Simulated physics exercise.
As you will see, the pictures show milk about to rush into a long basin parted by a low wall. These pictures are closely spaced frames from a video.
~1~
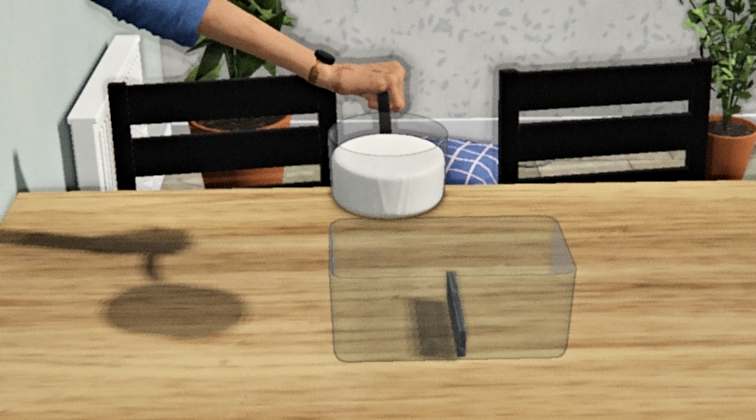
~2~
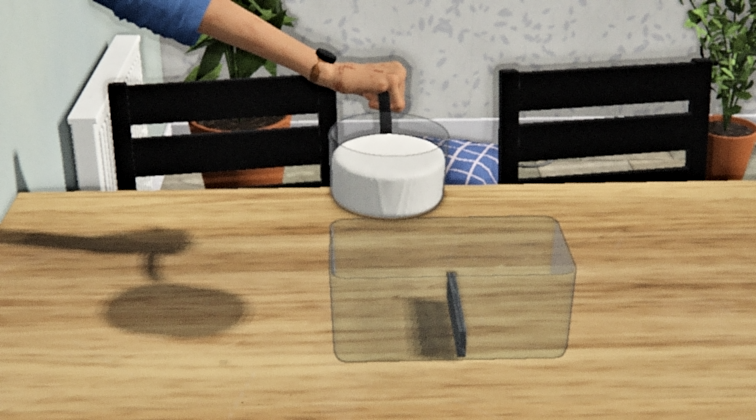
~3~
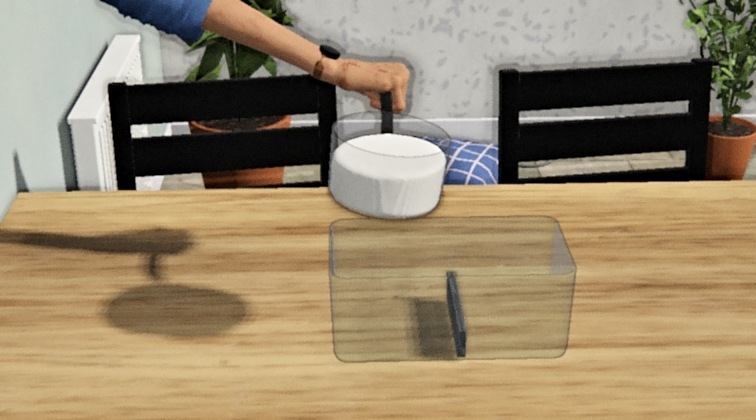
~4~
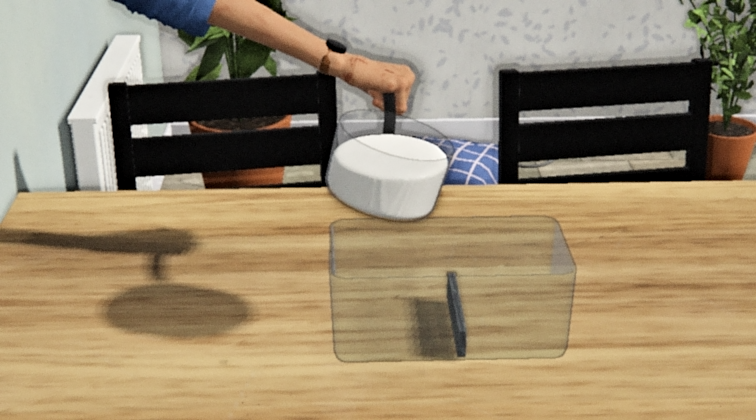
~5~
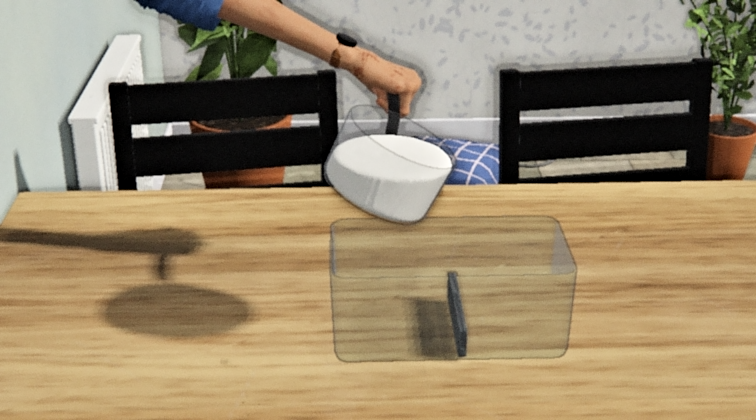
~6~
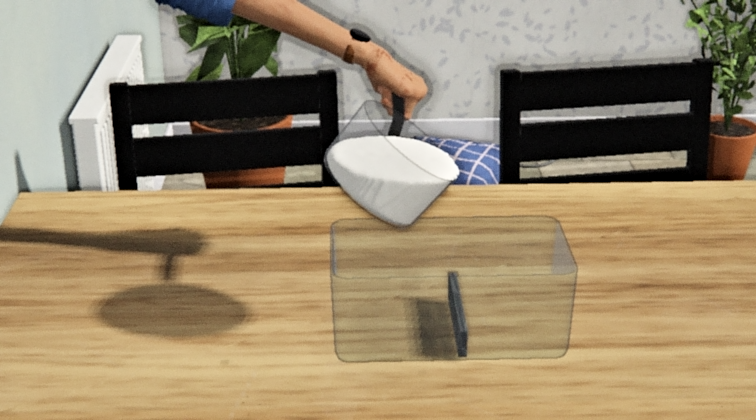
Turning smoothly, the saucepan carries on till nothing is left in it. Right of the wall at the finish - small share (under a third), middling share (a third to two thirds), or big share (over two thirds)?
Middling.
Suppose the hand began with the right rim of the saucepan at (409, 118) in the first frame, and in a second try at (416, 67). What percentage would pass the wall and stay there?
Close to 25 % for the first start and close to 40 % for the second.
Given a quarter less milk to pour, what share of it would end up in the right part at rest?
Close to 45 per cent, more or less.
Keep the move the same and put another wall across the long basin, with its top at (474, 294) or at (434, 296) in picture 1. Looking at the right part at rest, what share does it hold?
That'd be about 30 percent for the first and about 85 percent for the other.
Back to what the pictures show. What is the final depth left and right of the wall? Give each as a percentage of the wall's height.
Close to 40 for the left and 50 for the right.
A moment on, the tilt is 111° and 24 per cent is still to pour, 6 is left of the wall and 38 right of it.
Next, the tilt is 119° and 3 per cent is still to pour, 32 is left of the wall and 59 right of it.
Then the tilt is 119° and 0 per cent is still to pour, 45 is left of the wall and 52 right of it.
Later the tilt is 119° and 0 per cent is still to pour, 47 is left of the wall and 51 right of it.
In the end 48 per cent lies left of the wall, 50 right of it and 2 outside.
